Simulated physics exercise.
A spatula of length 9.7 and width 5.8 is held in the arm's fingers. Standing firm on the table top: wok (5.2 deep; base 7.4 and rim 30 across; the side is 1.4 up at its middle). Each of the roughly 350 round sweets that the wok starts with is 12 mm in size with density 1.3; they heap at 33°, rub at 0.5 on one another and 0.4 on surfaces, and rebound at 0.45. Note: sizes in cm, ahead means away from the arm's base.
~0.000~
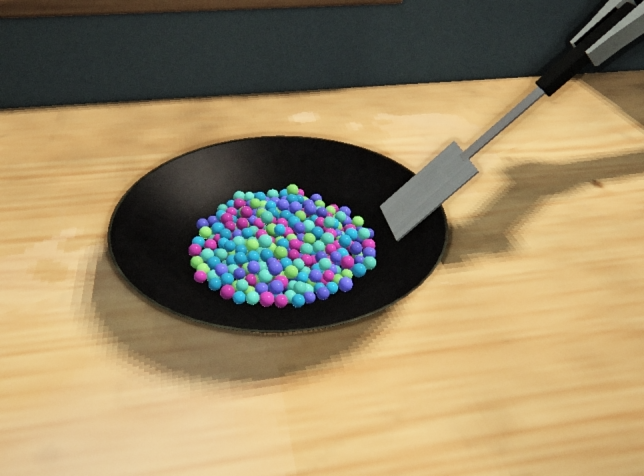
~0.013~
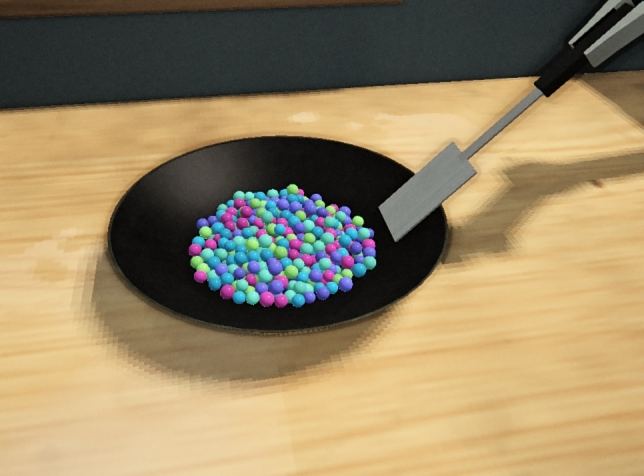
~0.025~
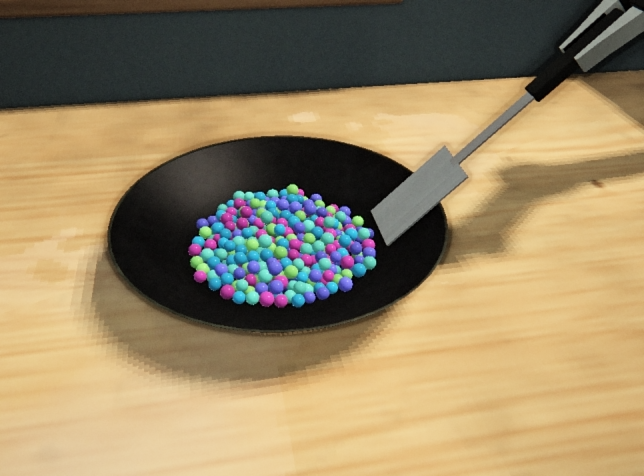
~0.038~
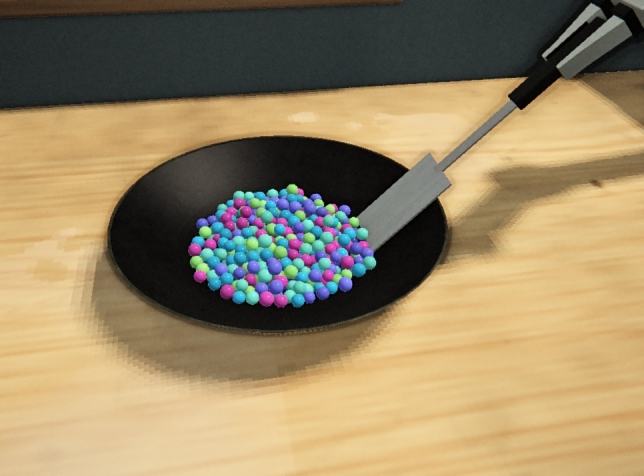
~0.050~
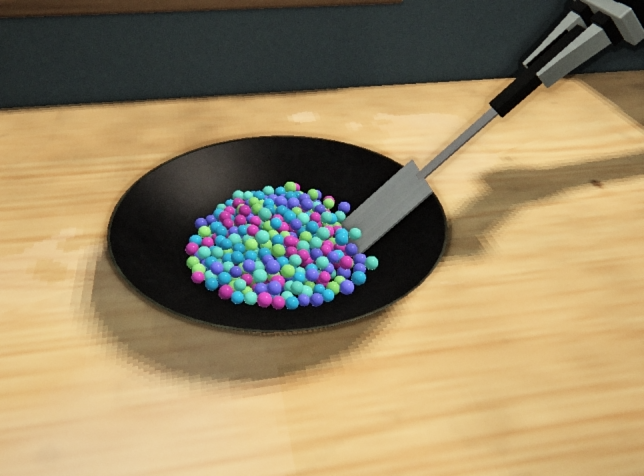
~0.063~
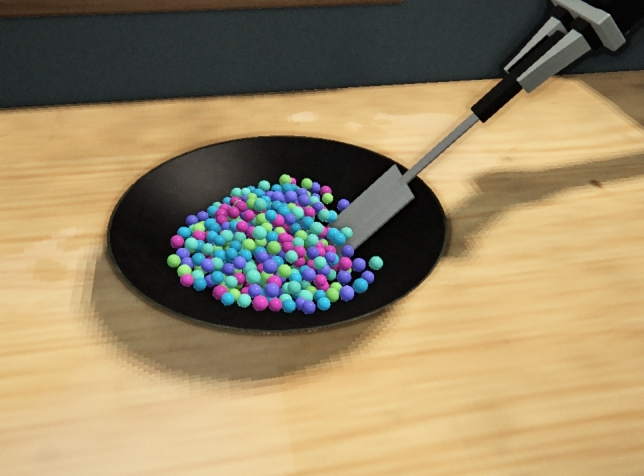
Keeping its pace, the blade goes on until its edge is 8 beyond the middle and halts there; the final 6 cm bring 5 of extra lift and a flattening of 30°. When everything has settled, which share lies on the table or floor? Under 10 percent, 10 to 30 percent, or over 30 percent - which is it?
It is 10 to 30 percent.
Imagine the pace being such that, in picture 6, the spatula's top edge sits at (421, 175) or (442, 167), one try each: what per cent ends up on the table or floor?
Some 10 and 0 per cent.
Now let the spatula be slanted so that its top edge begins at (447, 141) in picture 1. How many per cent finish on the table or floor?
Roughly 20%.
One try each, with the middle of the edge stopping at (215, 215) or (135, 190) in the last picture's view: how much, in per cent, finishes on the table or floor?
15 % and 35 %.
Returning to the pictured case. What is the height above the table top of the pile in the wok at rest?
It reaches about 5.5 cm.
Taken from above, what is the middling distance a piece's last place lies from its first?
About 5 cm.
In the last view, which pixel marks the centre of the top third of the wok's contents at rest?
You'll find it at about (184, 242).
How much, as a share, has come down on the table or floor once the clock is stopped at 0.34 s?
10 per cent.
After 0.09 s, sloping 45°, highest piece 7 above the table; 350 in the wok.
After 0.12 s, sloping 38°, highest piece 8 above the table; 349 in the wok, 1 on the blade or in flight.
After 0.34 s, sloping 15°, highest piece 21 above the table; 292 in the wok, 27 on the table or floor, 31 on the blade or in flight.
After 1.39 s, sloping 15°, highest piece 5 above the table; 292 in the wok, 58 on the table or floor.
At rest, 292 in the wok, 58 on the table or floor. That is 17 % on the table or floor.
